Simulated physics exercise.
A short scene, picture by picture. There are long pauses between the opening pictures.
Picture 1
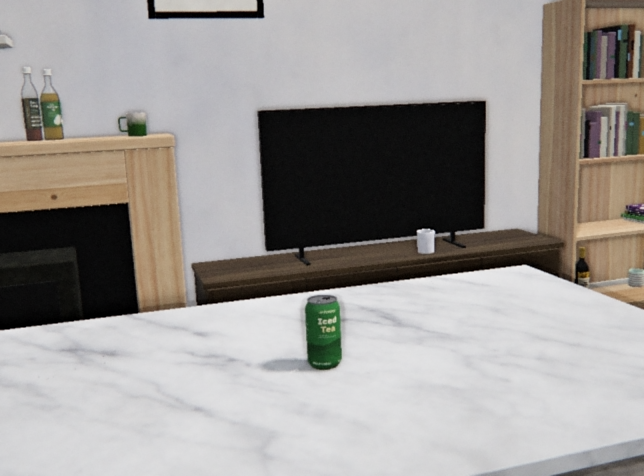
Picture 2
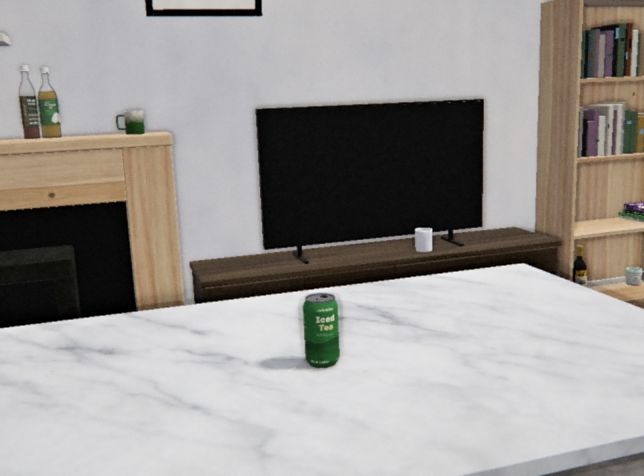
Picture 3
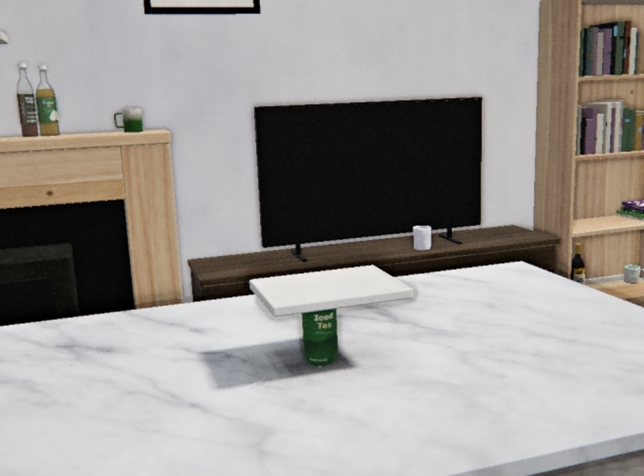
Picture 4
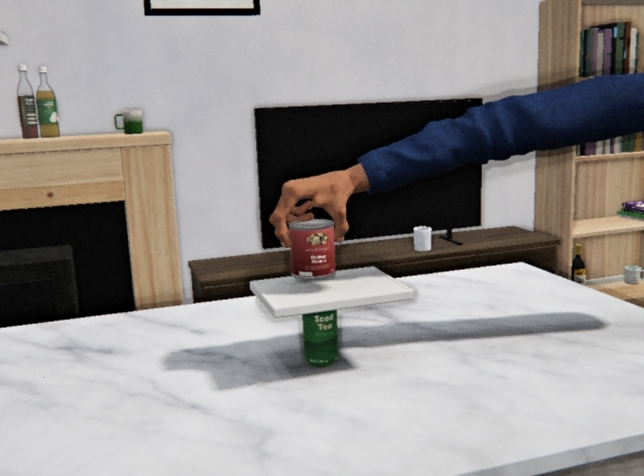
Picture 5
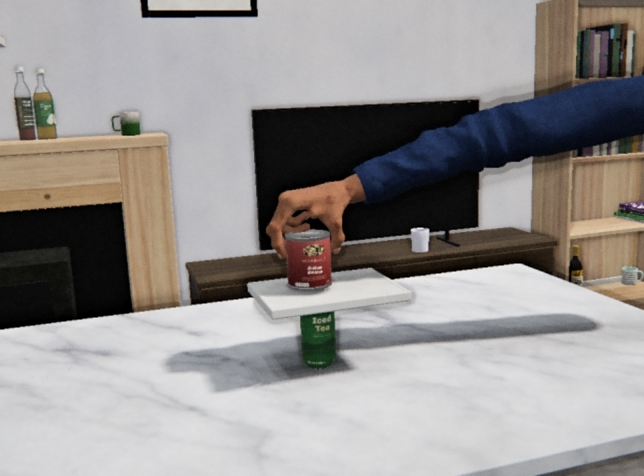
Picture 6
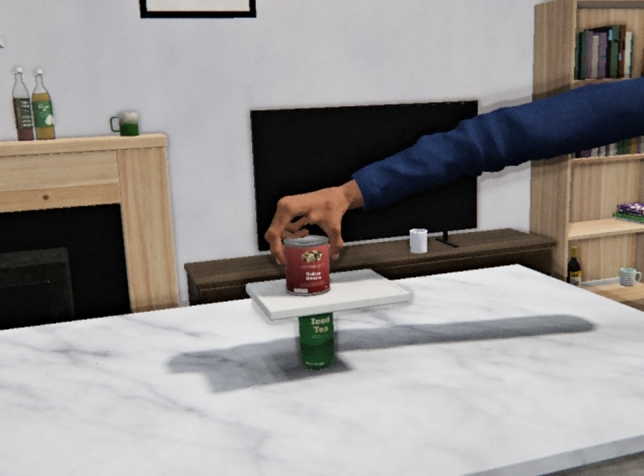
A hand lowers a red tin onto a white board resting on a green can.
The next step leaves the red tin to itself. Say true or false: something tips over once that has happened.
False - nothing tips over.
Then, 0.40 s later than the last frame, all is still.
Then, 1.10 s later than the last frame, red tin resting near (307, 266).
When it is over, all 3 as before. End places, in pixels of the last picture, red tin near (307, 266). The stack stays up.
